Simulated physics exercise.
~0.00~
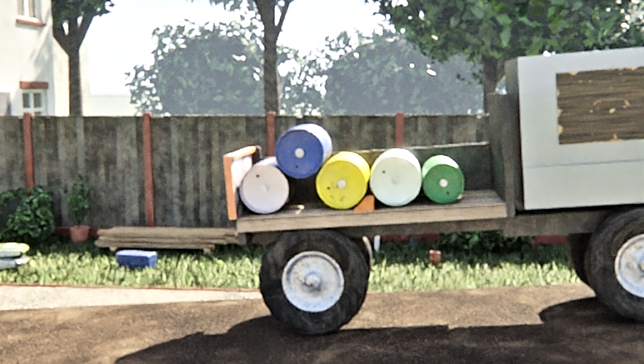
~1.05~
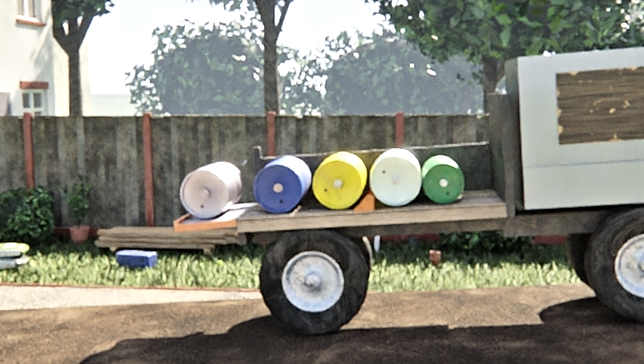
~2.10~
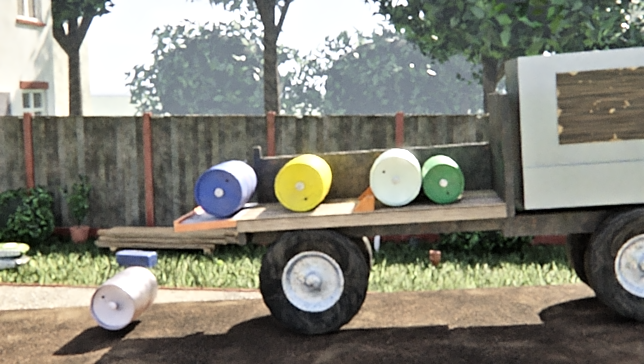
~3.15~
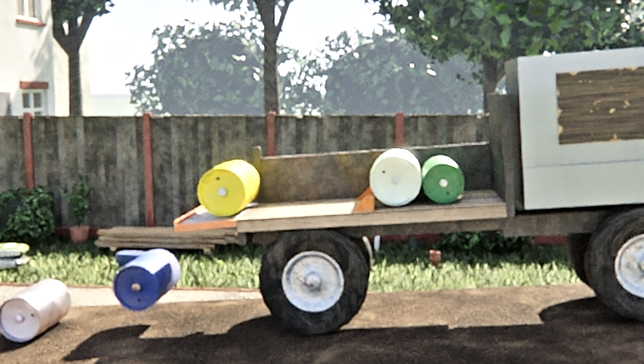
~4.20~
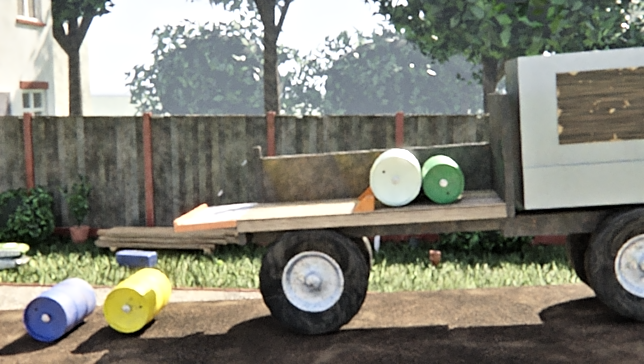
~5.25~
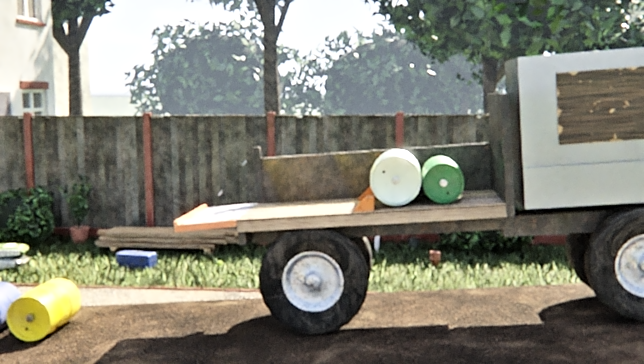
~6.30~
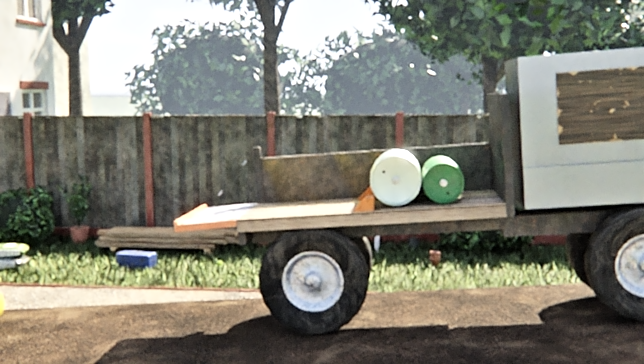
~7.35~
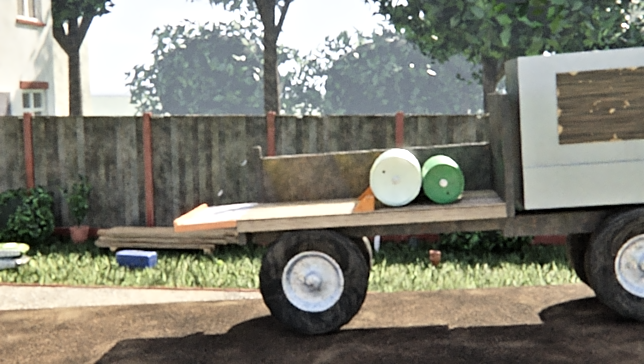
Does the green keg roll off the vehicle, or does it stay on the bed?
The green keg stays on the bed, beside the white one behind the orange chock, while the blue and yellow kegs go off the vehicle.
